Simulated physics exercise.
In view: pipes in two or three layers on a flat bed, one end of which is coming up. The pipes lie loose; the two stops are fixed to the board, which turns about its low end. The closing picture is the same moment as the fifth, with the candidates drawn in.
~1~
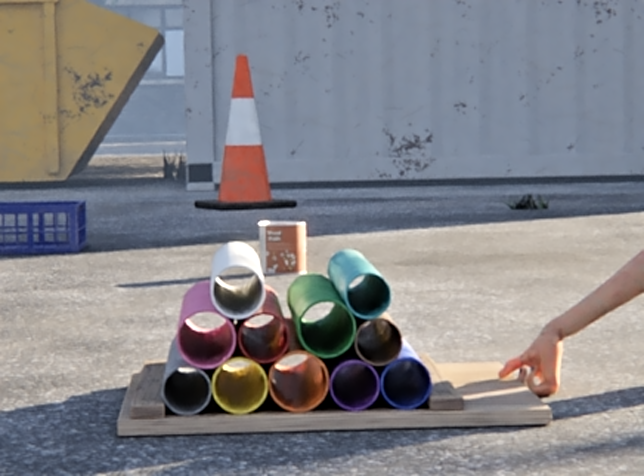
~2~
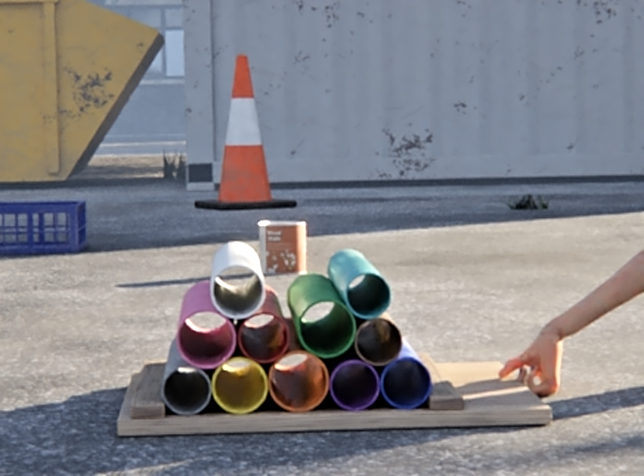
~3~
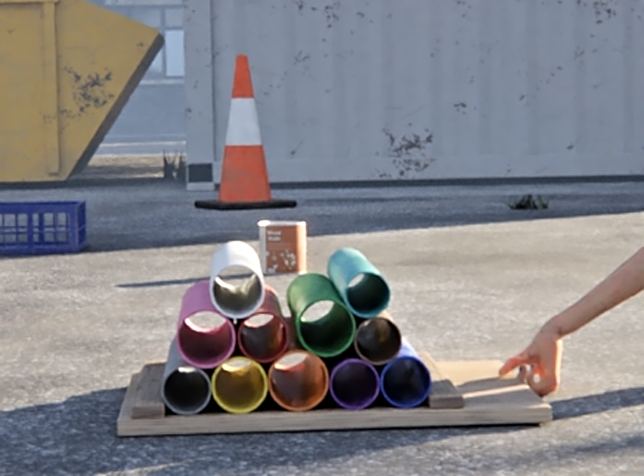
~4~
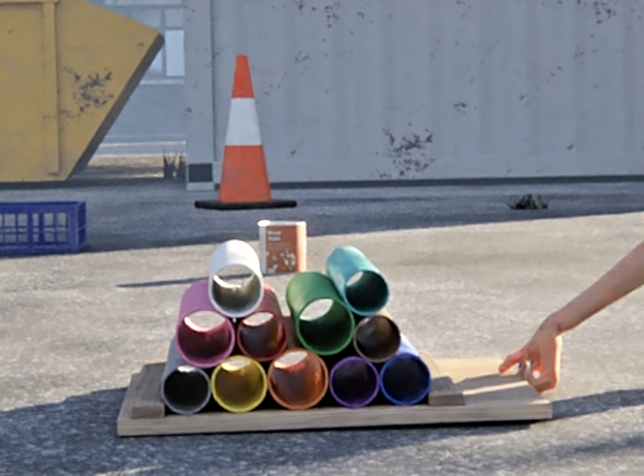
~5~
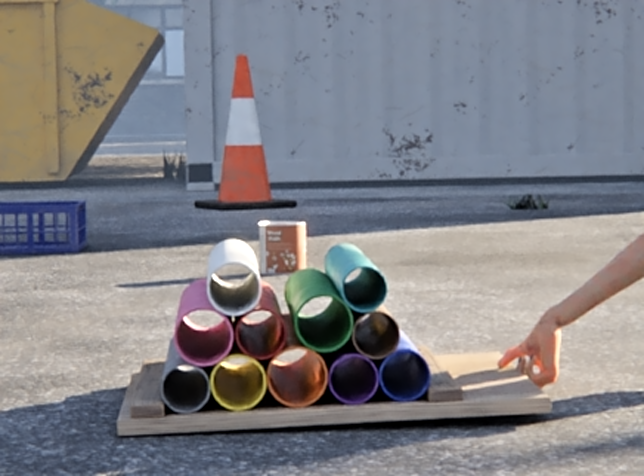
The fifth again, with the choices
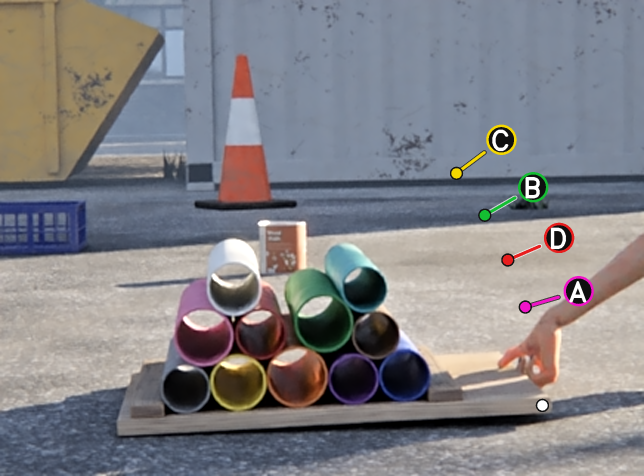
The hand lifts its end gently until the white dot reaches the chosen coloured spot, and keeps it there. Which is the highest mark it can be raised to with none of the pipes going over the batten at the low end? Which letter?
Lift it to A and no more.
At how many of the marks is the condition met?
One of the four.
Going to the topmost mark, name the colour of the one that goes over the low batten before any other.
It is the pink one.
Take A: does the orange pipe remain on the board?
The orange pipe: Yes.
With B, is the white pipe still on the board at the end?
No, with B.
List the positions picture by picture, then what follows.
Pink pipe (206, 339); red pipe (263, 338); white pipe (238, 292), in the first picture.
White pipe (238, 292); turquoise pipe (368, 295), in the second picture.
Board (325, 389); yellow pipe (240, 385), in the third picture.
Board (325, 387); grey pipe (186, 389); yellow pipe (239, 384), in the fourth picture.
Board (325, 384); grey pipe (186, 389); yellow pipe (238, 383), in the fifth picture.
On the copy, A at (525, 307); B at (485, 215); C at (457, 173); D at (508, 260); the white dot at (542, 406).
On A. First, board at 12°.
Then, board at 15°.
Finally, board at 15°, none over the low batten.
By contrast, B six over the low batten; C six over the low batten; D two over the low batten (pink, white).
